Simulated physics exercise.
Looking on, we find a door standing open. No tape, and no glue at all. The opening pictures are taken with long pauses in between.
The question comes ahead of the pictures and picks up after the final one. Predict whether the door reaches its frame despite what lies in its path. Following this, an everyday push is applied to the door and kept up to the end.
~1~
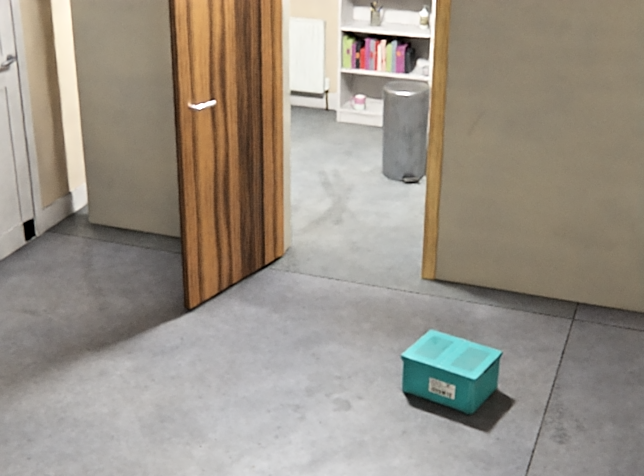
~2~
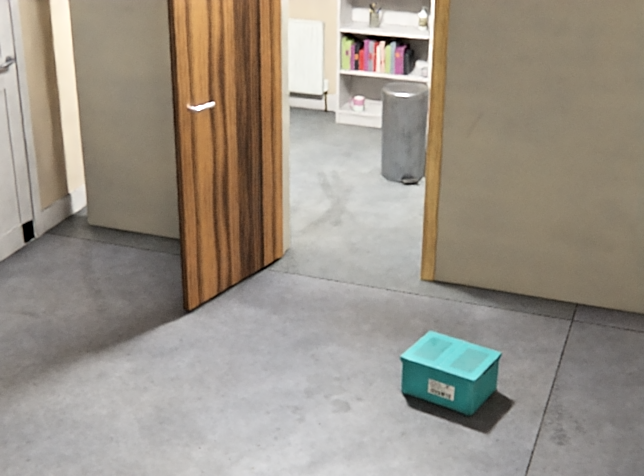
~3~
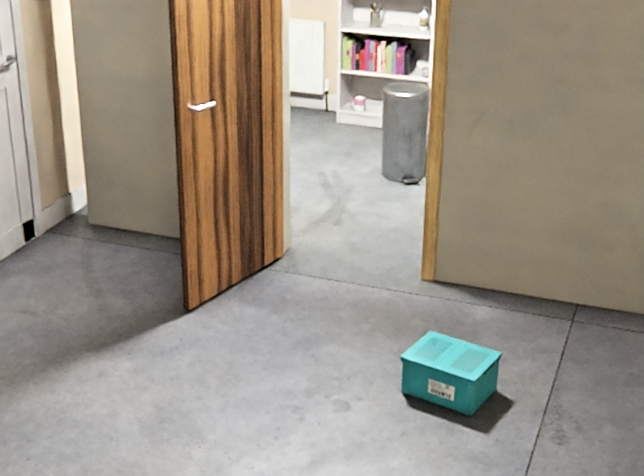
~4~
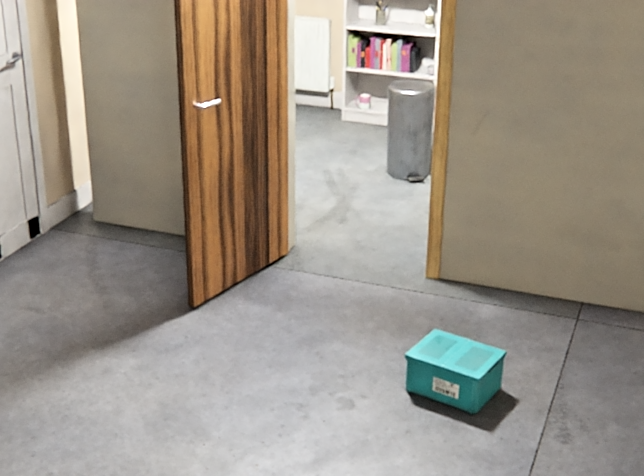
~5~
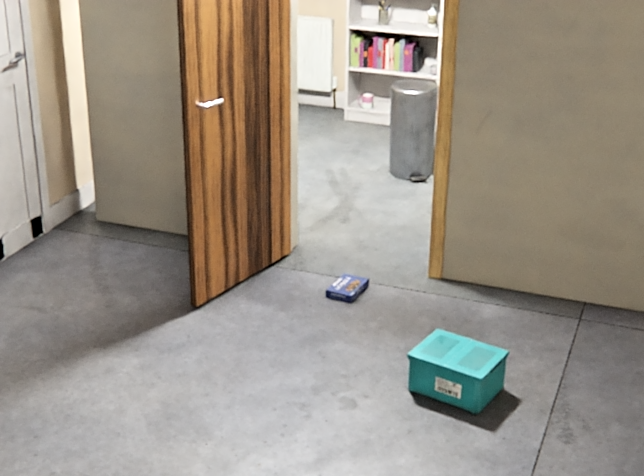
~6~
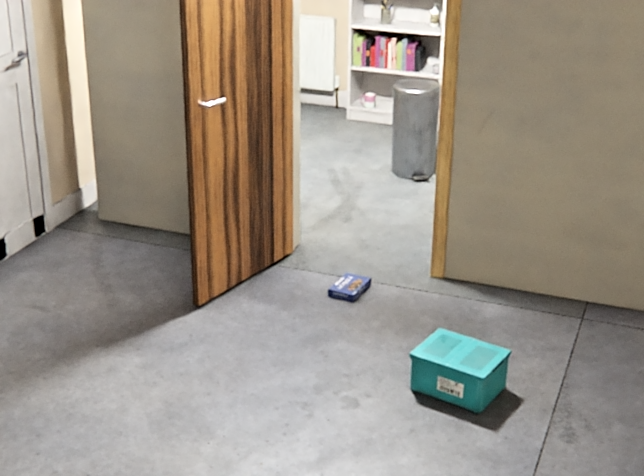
The door reaches the frame.
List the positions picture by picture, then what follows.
Door wide open and still; turquoise tote (451, 372), in the first frame.
Door wide open and still; turquoise tote (450, 373), in the second frame.
Door wide open and still; turquoise tote (450, 373), in the third frame.
Door wide open and still; turquoise tote (455, 371), in the fourth frame.
Door wide open and still; turquoise tote (457, 371), in the fifth frame.
Door wide open and still; blue packet (350, 287); turquoise tote (459, 370), in the sixth frame.
Then, 2.00 s later than the last frame, door at 48°; blue packet moved a little near (353, 287).
Then, 2.70 s later than the last frame, door at 22°; blue packet moved about its own width near (392, 275).
When it is over, door at 0°; moved from the start, blue packet; turquoise tote as before. End places, in pixels of the last picture, blue packet near (412, 257).
